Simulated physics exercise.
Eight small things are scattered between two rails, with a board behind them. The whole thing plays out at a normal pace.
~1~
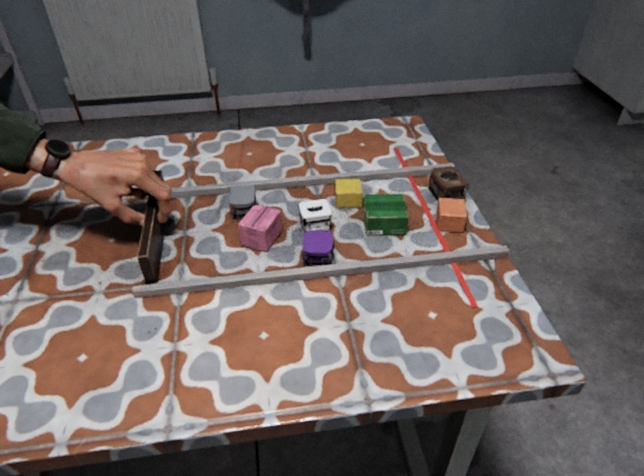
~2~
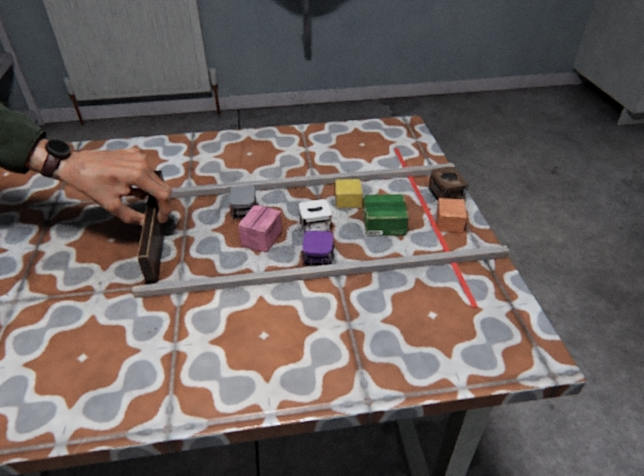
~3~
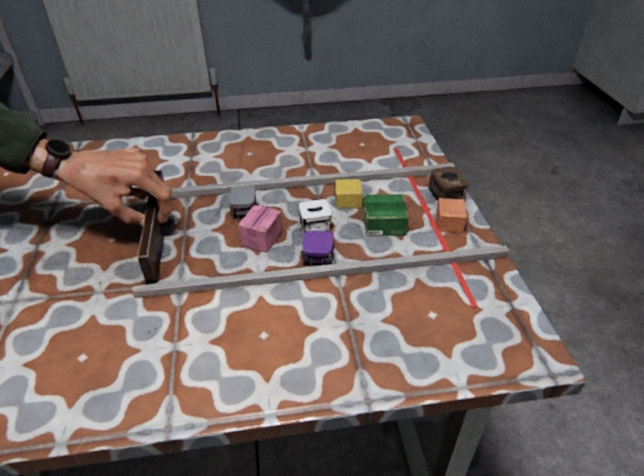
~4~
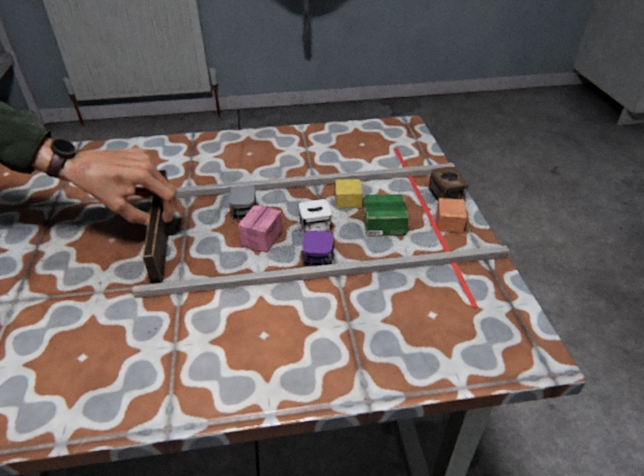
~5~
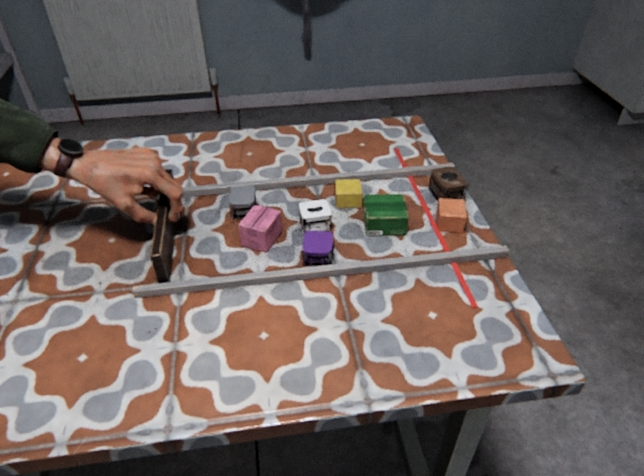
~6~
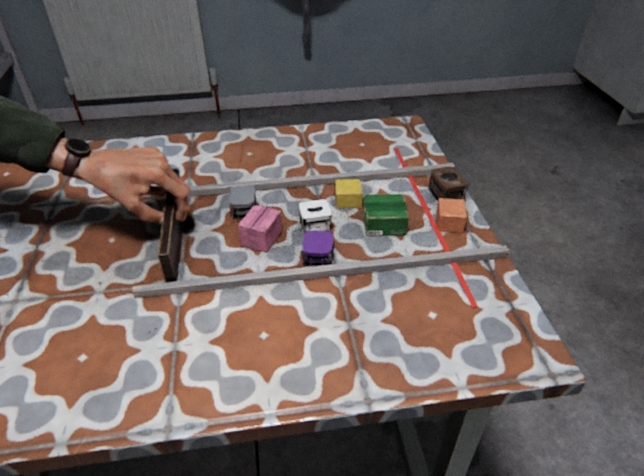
A hand slides a dark board slightly right between two rails, behind eight still objects.
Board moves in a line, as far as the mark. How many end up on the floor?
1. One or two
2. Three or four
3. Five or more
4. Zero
2.
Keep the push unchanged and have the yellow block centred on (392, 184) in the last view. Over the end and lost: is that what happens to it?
I reckon it remains in place.
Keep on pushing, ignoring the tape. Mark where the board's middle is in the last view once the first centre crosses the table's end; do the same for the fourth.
At (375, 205) for the first, at (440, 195) for the fourth.
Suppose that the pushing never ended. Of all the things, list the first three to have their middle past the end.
Those three are the orange block, the green box and the brown case, in that order.
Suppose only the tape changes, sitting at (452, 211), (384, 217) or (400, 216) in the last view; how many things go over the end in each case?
The counts would be 5, 1 and 1.
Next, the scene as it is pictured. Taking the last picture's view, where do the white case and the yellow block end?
First object: (468, 202); second object: (452, 183).
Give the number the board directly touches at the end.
3 in contact.
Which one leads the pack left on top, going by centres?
Result - the white case.
Soon after, none off yet; brown case at rest near (447, 186); orange block at rest near (451, 215); green box at rest near (385, 215).
In the end, the number that fall off is three or four; gone, green box, orange block and brown case.
